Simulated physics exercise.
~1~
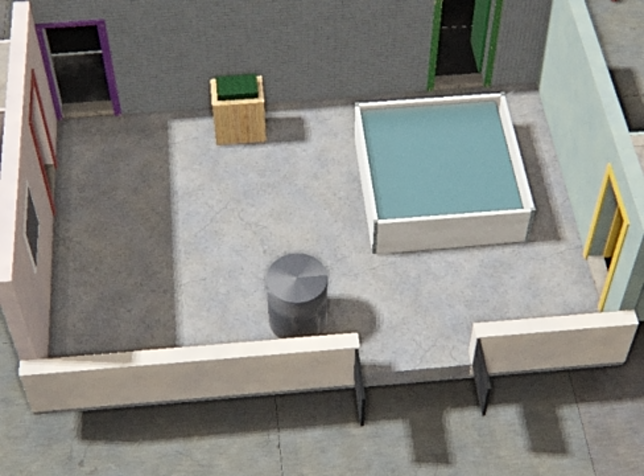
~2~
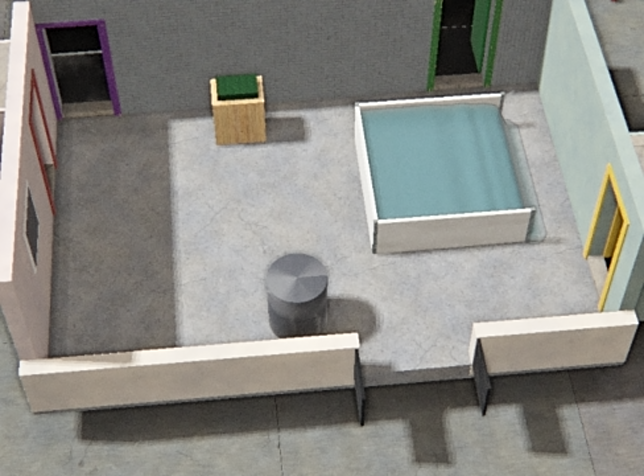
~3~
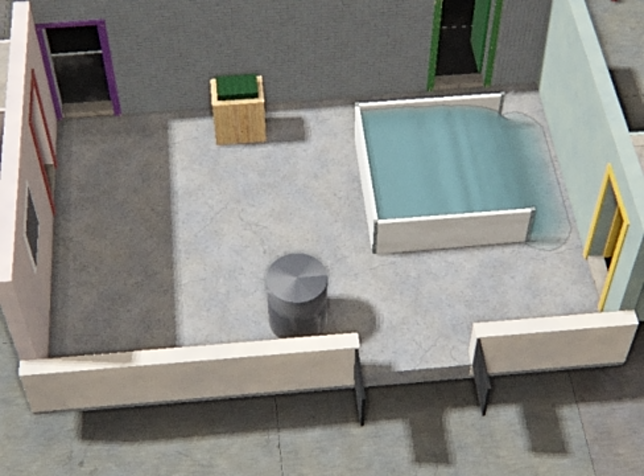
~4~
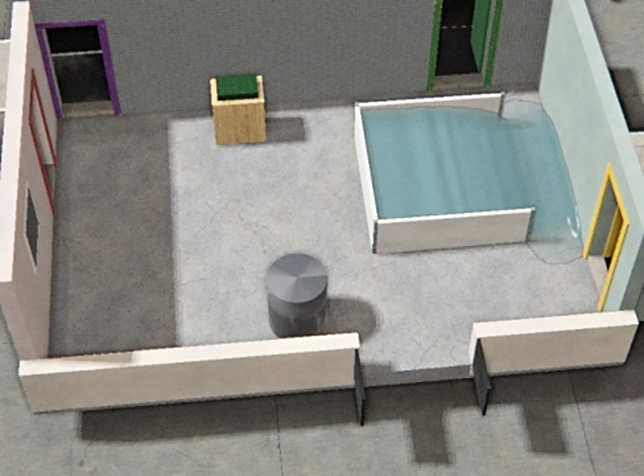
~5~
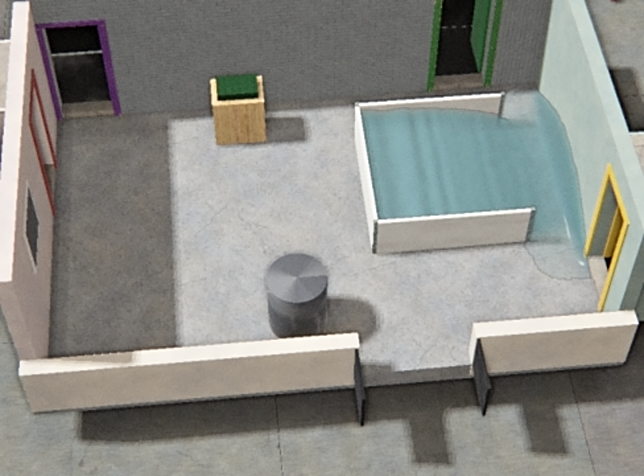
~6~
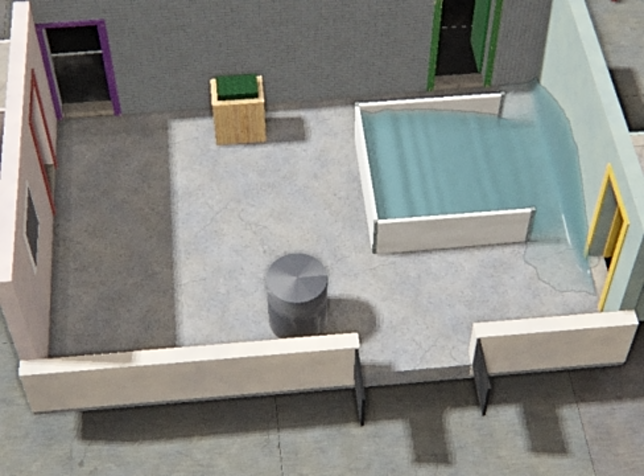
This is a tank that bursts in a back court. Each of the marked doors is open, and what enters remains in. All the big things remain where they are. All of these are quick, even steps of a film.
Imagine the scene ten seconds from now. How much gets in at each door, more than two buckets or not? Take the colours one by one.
The red door gets two buckets or less; the green door gets more than two; the yellow door gets more than two; the purple door gets two buckets or less.
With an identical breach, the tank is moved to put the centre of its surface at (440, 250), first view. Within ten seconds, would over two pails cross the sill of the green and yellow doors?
Green door tops the mark, yellow door tops the mark.
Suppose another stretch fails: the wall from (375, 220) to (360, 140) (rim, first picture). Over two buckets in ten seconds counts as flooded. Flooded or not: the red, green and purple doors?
Checking each one, red door crosses the line, then green door comes up short, then purple door crosses the line.
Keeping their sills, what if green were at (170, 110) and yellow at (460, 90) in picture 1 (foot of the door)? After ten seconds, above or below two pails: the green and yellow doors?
Check: Green one comes out below / yellow one comes out above.
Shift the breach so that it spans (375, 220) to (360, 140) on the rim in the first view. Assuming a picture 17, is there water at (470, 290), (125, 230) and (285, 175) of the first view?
Sequence: Spared / wetted / wetted.
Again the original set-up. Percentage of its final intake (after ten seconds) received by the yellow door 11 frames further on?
It comes to around 30 percent of the ten-second total.
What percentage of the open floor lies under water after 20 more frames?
Some 50 in a hundred.
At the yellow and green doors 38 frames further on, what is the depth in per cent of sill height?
Depth ratios, approx.: 120 and 100 percent.
A moment on, water covers 15 % of the floor; the red door not reached, the green door wet at the sill, nothing in, the yellow door under two buckets in, the purple door not reached.
Next, water covers 25 % of the floor; the red door not reached, the green door under two buckets in, the yellow door under two buckets in, the purple door not reached.
Then, water covers 50 % of the floor; the red door not reached, the green door over two buckets in, the yellow door over two buckets in, the purple door not reached.
Later, water covers 90 % of the floor; the red door wet at the sill, nothing in, the green door over two buckets in, the yellow door over two buckets in, the purple door wet at the sill, nothing in.
In the end, water covers 95 % of the floor; the red door wet at the sill, nothing in, the green door over two buckets in, the yellow door over two buckets in, the purple door wet at the sill, nothing in.
